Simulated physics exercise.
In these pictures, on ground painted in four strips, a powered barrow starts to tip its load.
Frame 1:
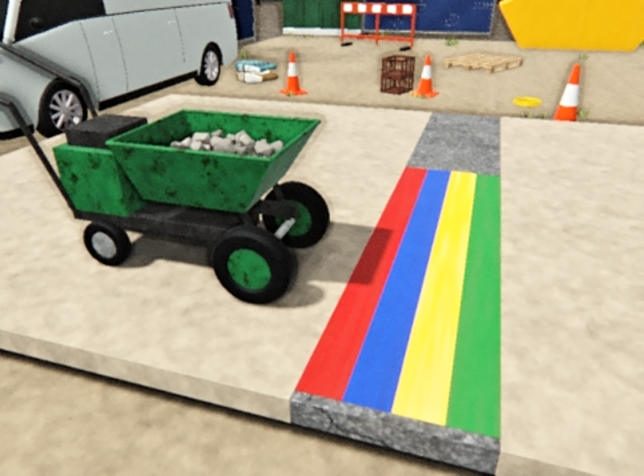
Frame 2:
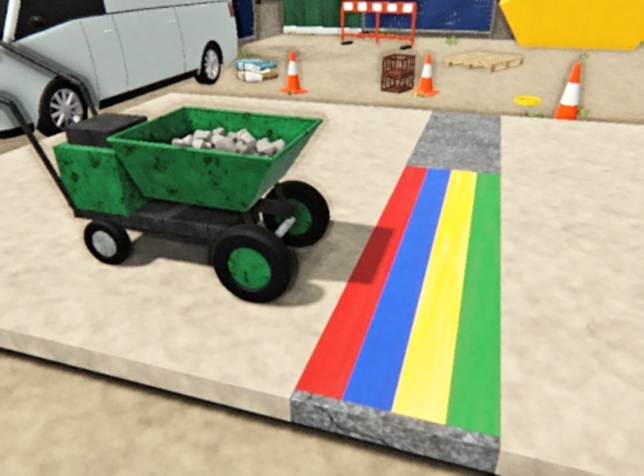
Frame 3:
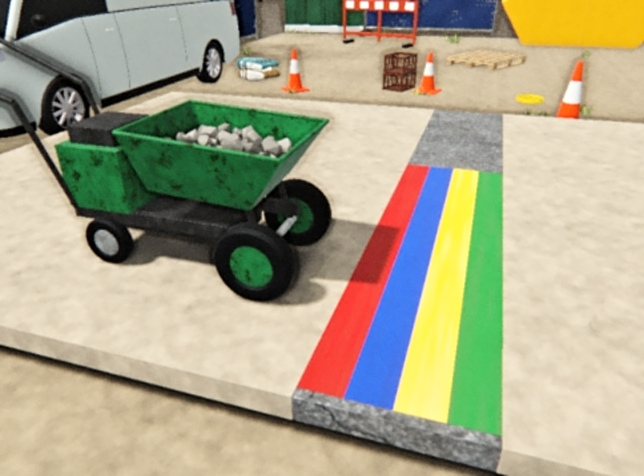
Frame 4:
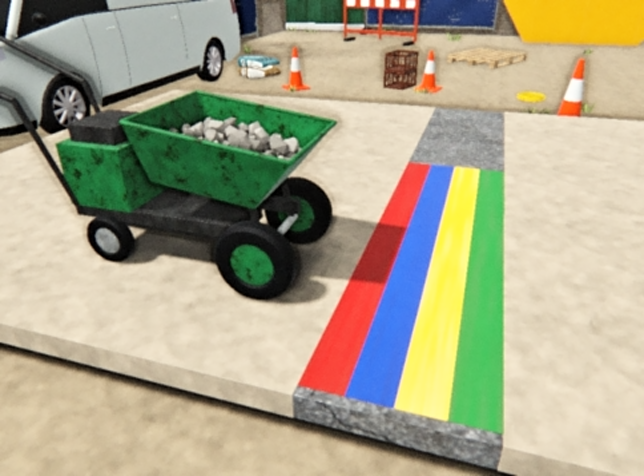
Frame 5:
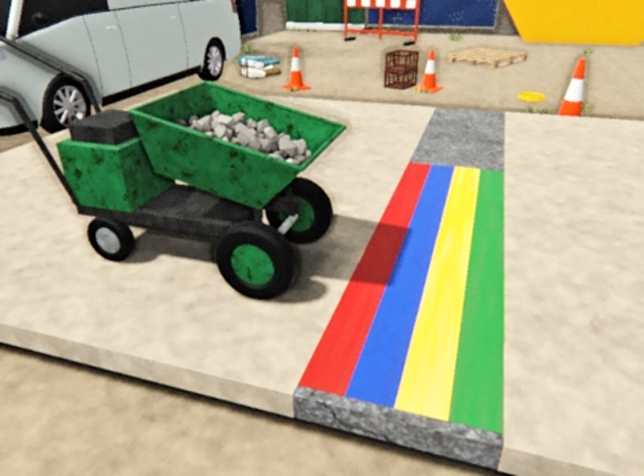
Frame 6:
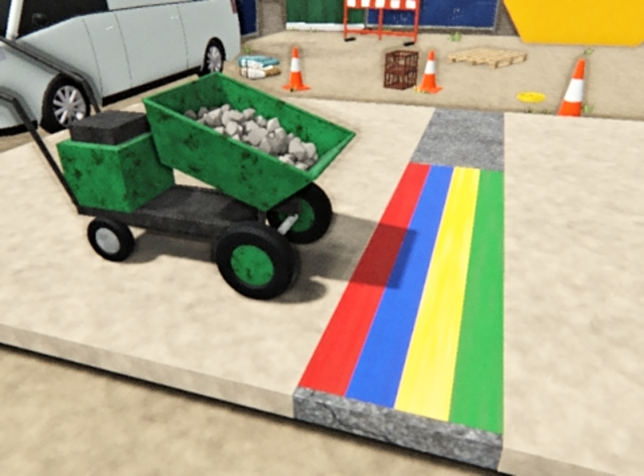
Green powered barrow tilting its skip of broken stones gradually forward to the right, beside red, blue, yellow and green ground strips.
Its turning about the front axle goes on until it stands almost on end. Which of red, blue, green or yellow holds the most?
Blue.
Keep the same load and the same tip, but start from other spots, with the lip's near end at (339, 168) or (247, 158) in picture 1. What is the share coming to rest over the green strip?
The first spot gives roughly 30 %; the second gives roughly 10 %.
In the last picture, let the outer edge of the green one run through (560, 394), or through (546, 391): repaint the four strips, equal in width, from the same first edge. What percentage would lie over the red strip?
I get 10 % for the first one and 10 % for the second.
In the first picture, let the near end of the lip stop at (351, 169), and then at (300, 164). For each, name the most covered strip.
The first try: The green one. The second: The yellow one.
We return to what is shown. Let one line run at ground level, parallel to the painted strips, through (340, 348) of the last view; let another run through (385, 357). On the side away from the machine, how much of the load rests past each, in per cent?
The first comes to 80 %, the second to 50 %.
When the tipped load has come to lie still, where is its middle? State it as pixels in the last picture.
Resting centre, last frame: Roughly (423, 284).
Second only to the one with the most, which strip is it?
Rank 2: The yellow one.
Soon after the last picture, skip tipped steeply; all in the skip.
A little later, skip tipped right over; most in the skip; a small part over the blue strip; a stray few over the yellow strip.
Later still, skip tipped right over; about a quarter in the skip; a stray few over the red strip; about a third over the blue strip; about a quarter over the yellow strip; a small part over the green strip; a stray few off the paint.
At rest, skip tipped right over; about a quarter in the skip; a small part over the red strip; about a third over the blue strip; about a quarter over the yellow strip; a small part over the green strip; a stray few off the paint.
